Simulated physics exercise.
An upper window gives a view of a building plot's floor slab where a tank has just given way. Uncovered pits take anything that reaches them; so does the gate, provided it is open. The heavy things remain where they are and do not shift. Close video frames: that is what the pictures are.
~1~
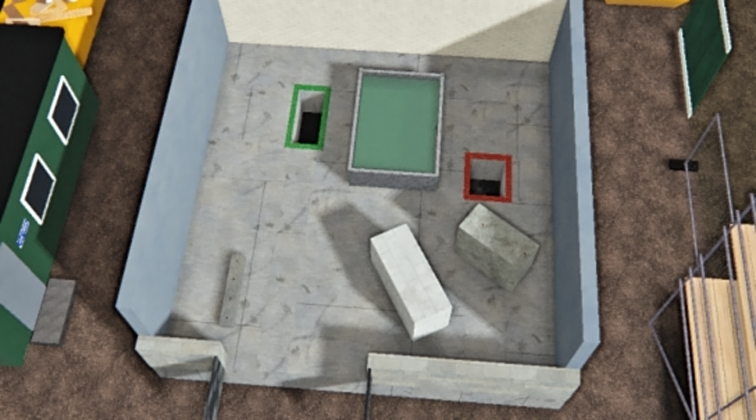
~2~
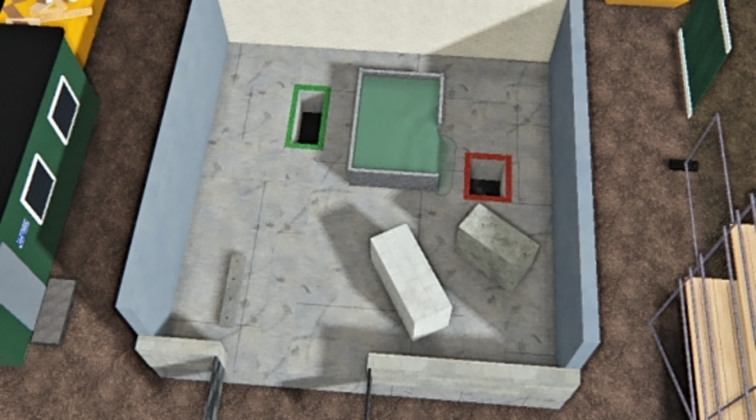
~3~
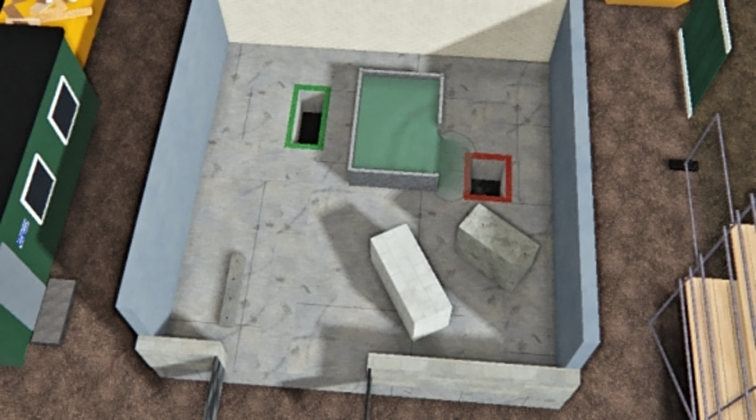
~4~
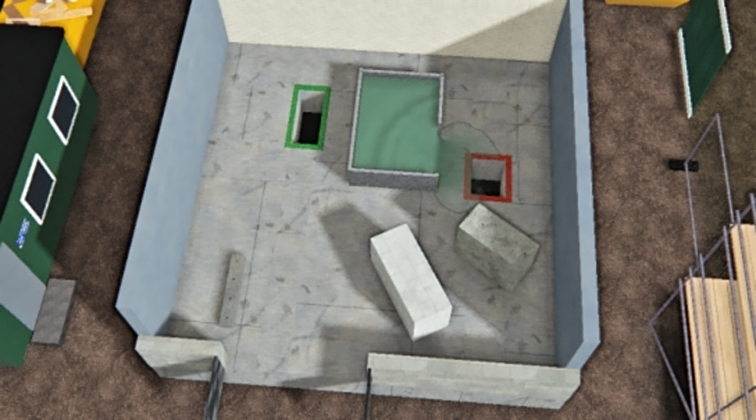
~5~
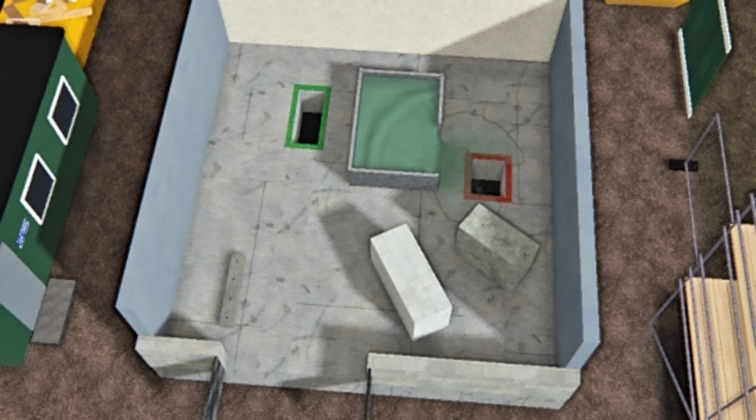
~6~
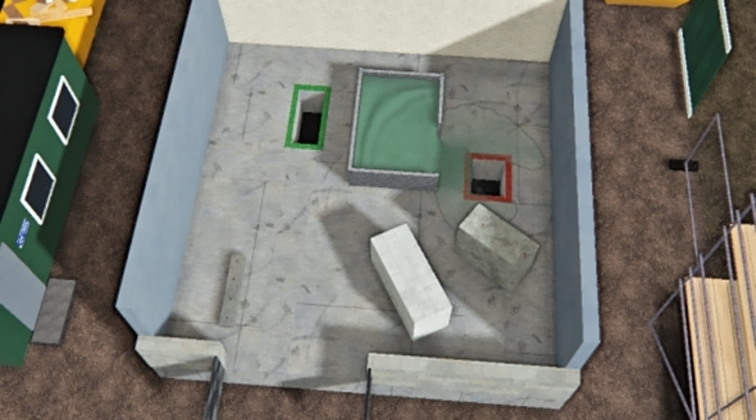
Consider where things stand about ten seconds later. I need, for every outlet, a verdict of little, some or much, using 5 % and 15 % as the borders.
Verdicts: Gate, little; red pit, much; green pit, little.
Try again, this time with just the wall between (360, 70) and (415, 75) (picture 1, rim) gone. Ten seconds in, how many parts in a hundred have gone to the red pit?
Red: About 10 %.
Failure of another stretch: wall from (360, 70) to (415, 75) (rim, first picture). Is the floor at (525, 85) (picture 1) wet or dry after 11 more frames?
Lab note: Point recorded as inundated.
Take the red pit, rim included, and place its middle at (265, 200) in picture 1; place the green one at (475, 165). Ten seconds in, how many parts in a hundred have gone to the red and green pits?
My answer: Red gets 0 percent, green gets 75 percent.
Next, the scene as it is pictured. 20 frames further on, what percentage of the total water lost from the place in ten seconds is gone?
Approximately 60 in a hundred, I think.
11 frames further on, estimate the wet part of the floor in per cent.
Roughly 15 percent, I reckon.
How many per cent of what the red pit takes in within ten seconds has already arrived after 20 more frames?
My estimate: Close to 60 per cent.
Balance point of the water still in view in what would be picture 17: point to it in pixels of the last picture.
Somewhere near (425, 150).
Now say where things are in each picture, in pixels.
Still water in the tank at (397, 123), in the first frame.
Water pours out at (436, 159) and has run to (445, 191), in the second frame.
Water pours out at (436, 160) and has run to (463, 192), in the third frame.
Water pours out at (436, 160) and has run to (495, 155), in the fourth frame.
The front is at (519, 157), out from the gap at (436, 160), in the fifth frame.
The front is at (537, 155), out from the gap at (436, 160), in the sixth frame.
A moment on, water covers 10 % of the floor; the gate 0 %, the red pit 15 %, the green pit 0 %.
Next, water covers 15 % of the floor; the gate 0 %, the red pit 25 %, the green pit 0 %.
Then, water covers 25 % of the floor; the gate 0 %, the red pit 36 %, the green pit 0 %.
Later, water covers 30 % of the floor; the gate 0 %, the red pit 49 %, the green pit 0 %.
In the end, water covers 40 % of the floor; the gate 0 %, the red pit 60 %, the green pit 0 %.
